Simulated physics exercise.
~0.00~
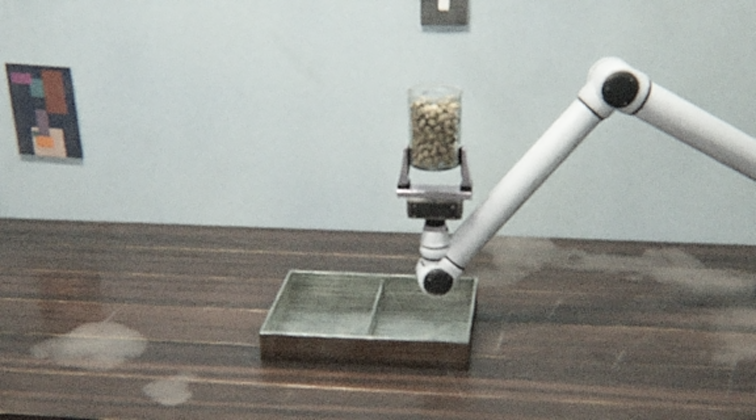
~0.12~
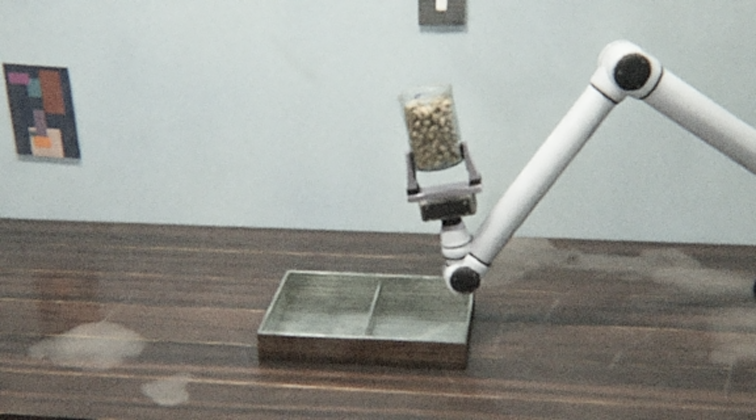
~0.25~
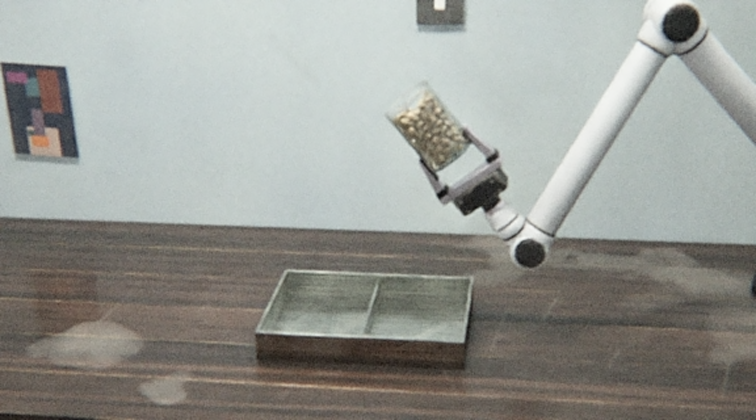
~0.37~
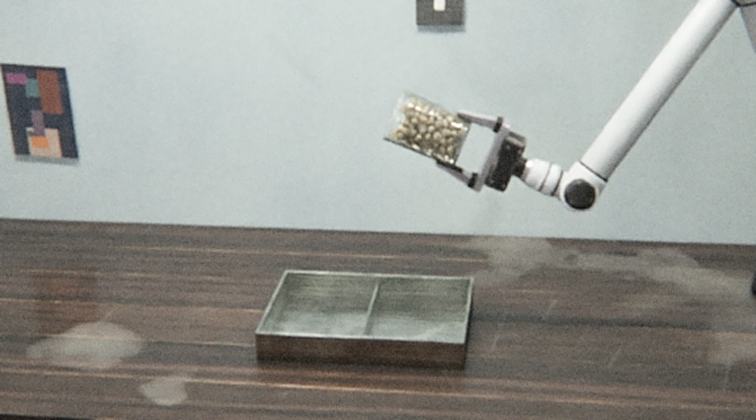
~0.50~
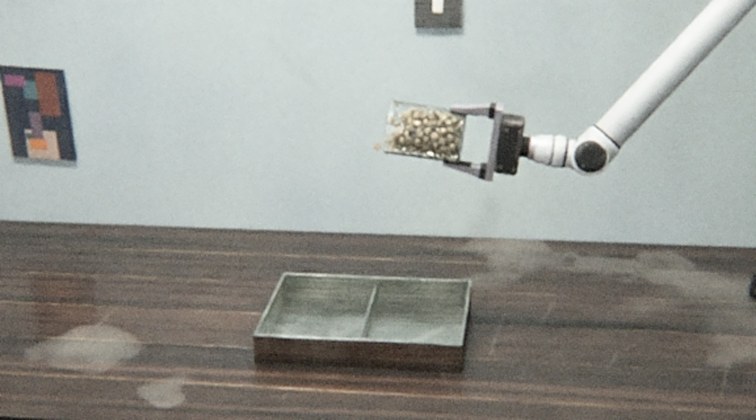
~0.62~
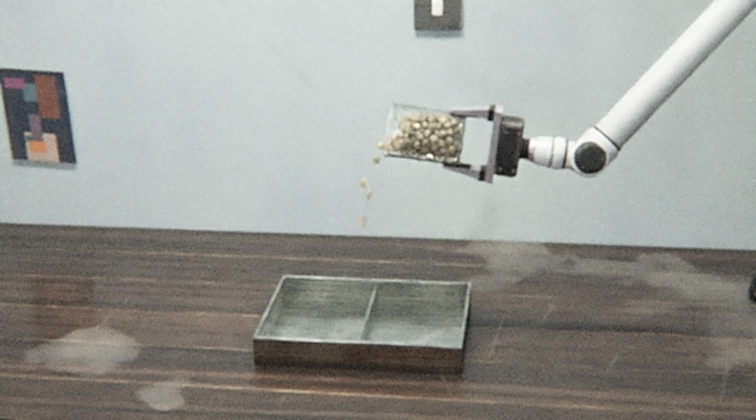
Robot arm tilting a clear tumbler of small pebbles leftward above a divided tray, a few pebbles dropping from its rim.
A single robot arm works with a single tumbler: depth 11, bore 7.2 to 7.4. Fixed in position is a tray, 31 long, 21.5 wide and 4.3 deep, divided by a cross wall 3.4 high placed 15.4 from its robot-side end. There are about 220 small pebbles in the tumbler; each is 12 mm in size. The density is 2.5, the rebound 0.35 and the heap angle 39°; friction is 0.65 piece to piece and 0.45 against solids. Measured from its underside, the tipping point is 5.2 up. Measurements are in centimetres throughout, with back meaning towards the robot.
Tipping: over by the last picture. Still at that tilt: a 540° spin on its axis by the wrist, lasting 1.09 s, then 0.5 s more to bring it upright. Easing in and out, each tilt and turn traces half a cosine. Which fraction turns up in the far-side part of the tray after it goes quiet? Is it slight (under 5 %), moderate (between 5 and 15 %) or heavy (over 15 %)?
It is heavy, over 15 %.
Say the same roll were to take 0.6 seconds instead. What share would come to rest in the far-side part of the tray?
It would come to close to 10 per cent.
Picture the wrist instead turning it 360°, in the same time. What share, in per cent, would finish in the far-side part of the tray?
Estimate: Near 15 %.
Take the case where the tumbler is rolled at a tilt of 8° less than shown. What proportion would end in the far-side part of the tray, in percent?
It would be around 5 percent.
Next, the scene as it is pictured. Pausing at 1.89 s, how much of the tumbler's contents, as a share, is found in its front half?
The answer works out at some 55 percent.
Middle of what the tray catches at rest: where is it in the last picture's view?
The middle lies at roughly (321, 330).
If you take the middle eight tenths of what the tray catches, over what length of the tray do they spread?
That stretch is roughly 12 cm long.
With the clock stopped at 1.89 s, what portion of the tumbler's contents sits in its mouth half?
35 percent or so.
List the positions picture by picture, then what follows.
The first frame shows tumbler middle at (435, 128), upright; upper third of the load around (434, 113), from x 415 to 455, top at y 100; 224 in the tumbler.
The second frame shows tumbler middle at (432, 128), tipped 11°; upper third of the load around (431, 112), from x 405 to 460, top at y 95.
The third frame shows tumbler middle at (430, 128), tipped 38°; upper third of the load around (426, 115), from x 395 to 465, top at y 95.
The fourth frame shows tumbler middle at (429, 129), tipped 67°; upper third of the load around (425, 118), from x 395 to 465, top at y 100.
The fifth frame shows tumbler middle at (427, 132), tipped 83°; upper third of the load around (431, 121), from x 375 to 460, top at y 110.
The sixth frame shows tumbler middle at (426, 135), tipped 83°; upper third of the load around (433, 125), from x 360 to 460, top at y 115; 220 in the tumbler, 4 in flight or on a rim.
By 1.26 s, tipped 83°, highest piece 37 above the table; 200 in the tumbler, 15 in the far-side part, 2 in the robot-side part, 7 in flight or on a rim.
By 1.89 s, tipped 59°, highest piece 36 above the table; 170 in the tumbler, 43 in the far-side part, 3 in the robot-side part, 8 in flight or on a rim.
By 2.41 s, upright, highest piece 38 above the table; 170 in the tumbler, 51 in the far-side part, 3 in the robot-side part.
By 3.11 s, upright, highest piece 38 above the table; 170 in the tumbler, 51 in the far-side part, 3 in the robot-side part.
Final count, 170 in the tumbler, 51 in the far-side part, 3 in the robot-side part. That is 23 % in the far-side part of the tray.
